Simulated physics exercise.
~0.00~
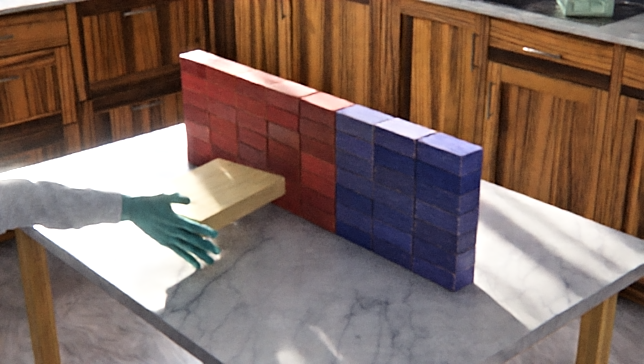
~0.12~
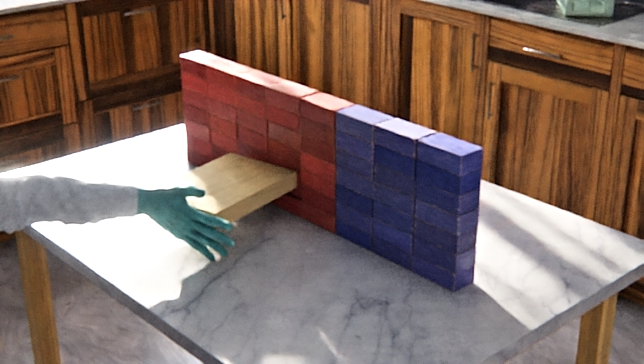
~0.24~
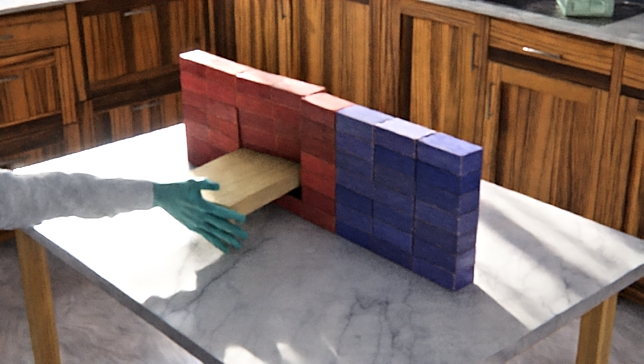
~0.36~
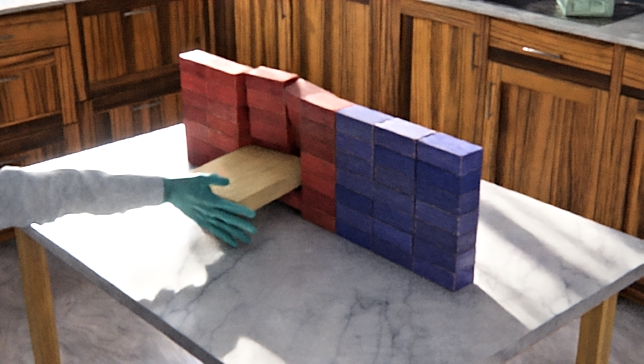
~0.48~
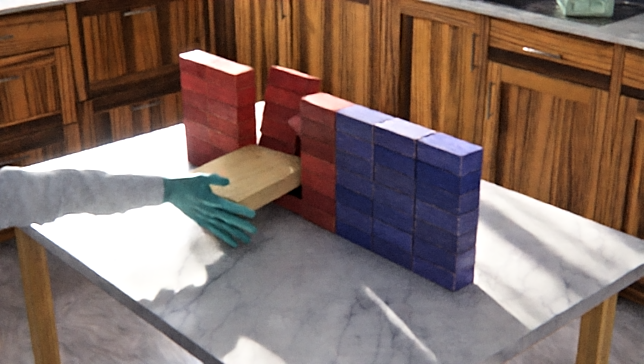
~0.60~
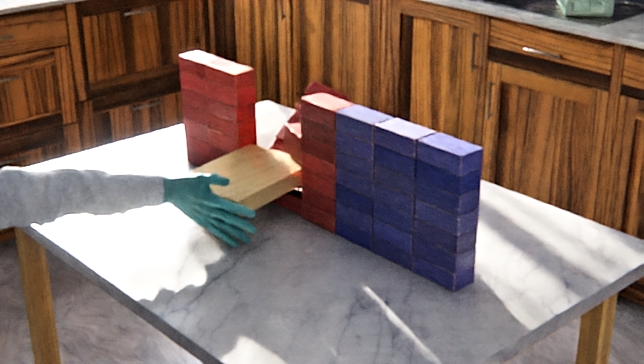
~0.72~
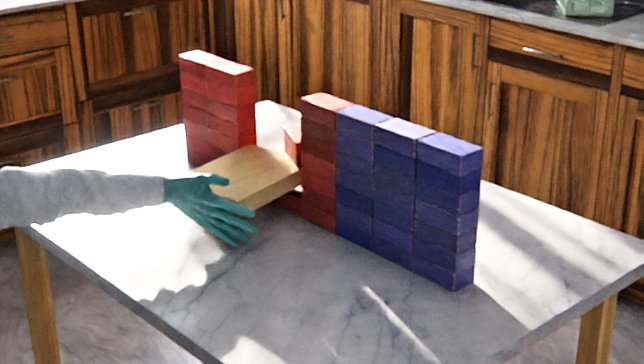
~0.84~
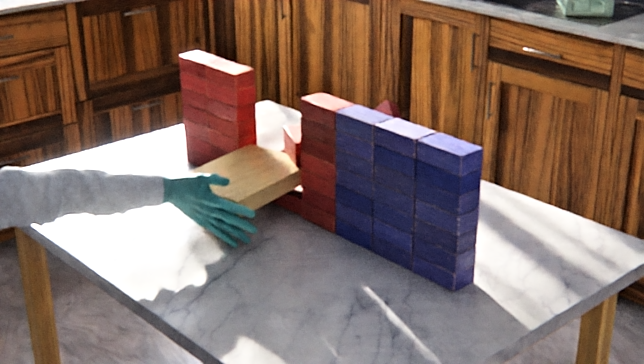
The clip opens on a marble-topped table in a wood-panelled kitchen, where a wall of stacked blocks stands, red on the left and blue on the right. From the left, a teal-gloved hand slides a pale wooden block, held level, into the red part. The red blocks there shift, and the top edge becomes uneven as a section is pushed back. The hand stops while that section breaks away and drops behind the wall, opening a wide gap. At the end, a red stack stands alone at left, and the remaining red and blue blocks stay upright.
